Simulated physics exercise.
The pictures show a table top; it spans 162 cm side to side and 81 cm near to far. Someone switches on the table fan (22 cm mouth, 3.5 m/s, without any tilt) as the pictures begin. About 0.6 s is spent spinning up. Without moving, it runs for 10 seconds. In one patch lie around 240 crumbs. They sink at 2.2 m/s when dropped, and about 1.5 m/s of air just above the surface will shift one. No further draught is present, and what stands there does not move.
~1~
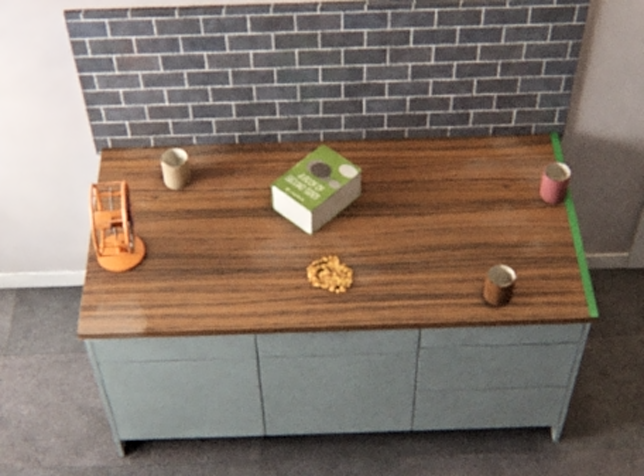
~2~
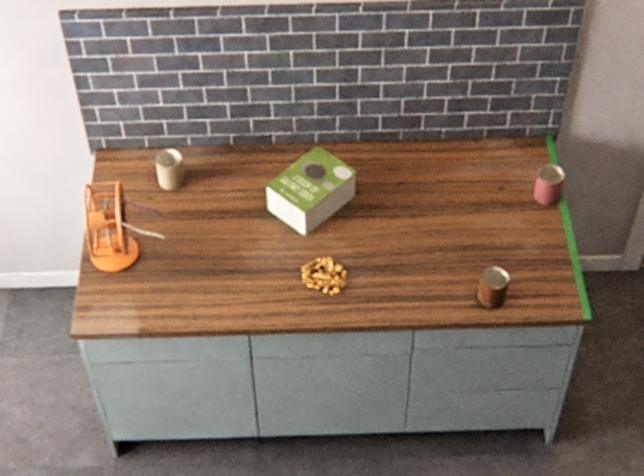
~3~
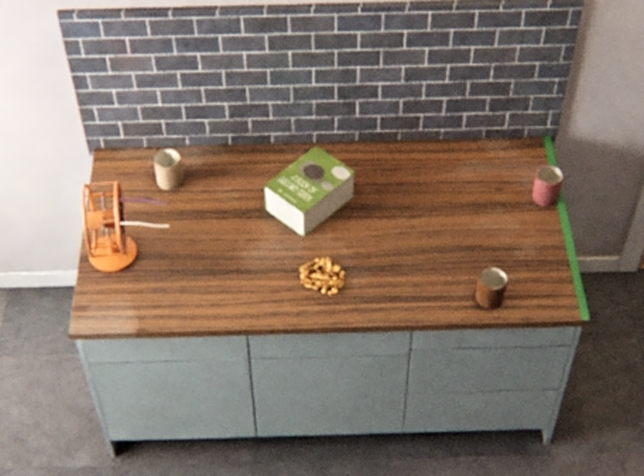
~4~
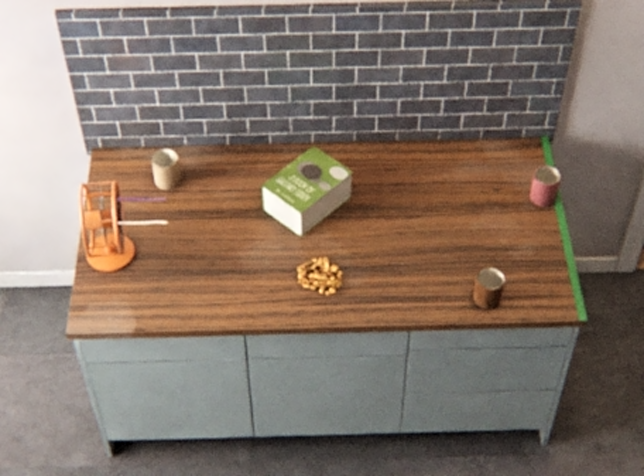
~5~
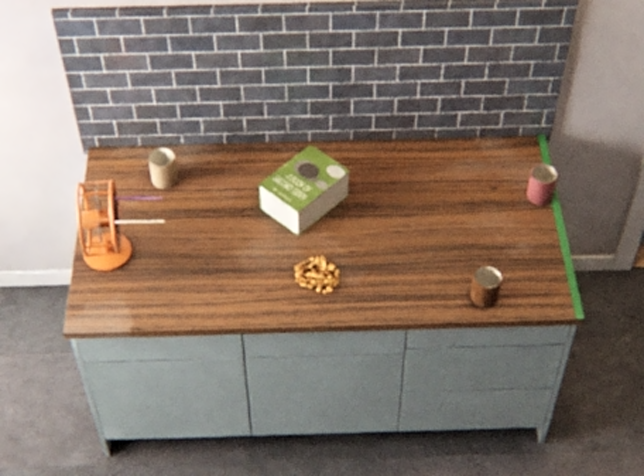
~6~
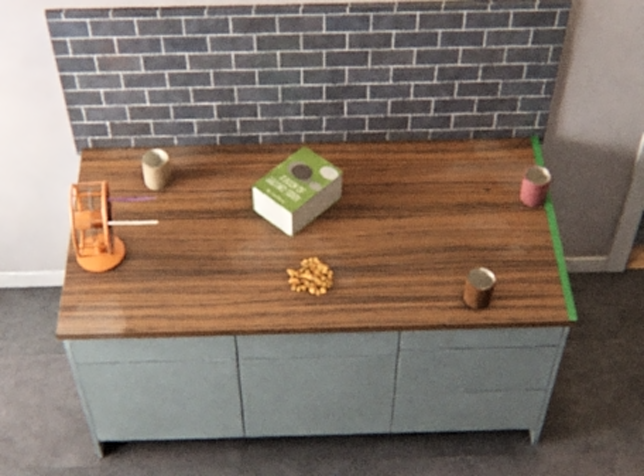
Thin ribbons on an orange table fan at the left of a wooden table top lift and stream out to the right, then stay nearly level. Beside a green-covered book and three mugs, which stand still, the small heap of golden crumbs lies undisturbed until a few shift slightly at the end.
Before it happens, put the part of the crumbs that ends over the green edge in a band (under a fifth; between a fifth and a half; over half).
I think fewer than one in five will wind up past that edge.
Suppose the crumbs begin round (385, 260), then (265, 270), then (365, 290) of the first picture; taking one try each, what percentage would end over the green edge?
Results, one try each: 80 %, 0 %, 0 %.
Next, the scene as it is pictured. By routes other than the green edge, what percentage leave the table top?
Around 90 % of them.
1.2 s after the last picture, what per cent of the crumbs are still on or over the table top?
Reading: About 15 %.
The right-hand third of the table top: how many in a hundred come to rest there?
Roughly 5 in a hundred.
Then, 1.2 s after the last picture, 0 % are over the green edge; 84 % have settled or left.
Then, 2.4 s after the last picture, 0 % are over the green edge; 87 % have settled or left.
Then, 4.7 s after the last picture, 0 % are over the green edge; 89 % have settled or left.
Then, 9.2 s after the last picture, at the end, 0 % are over the green edge.
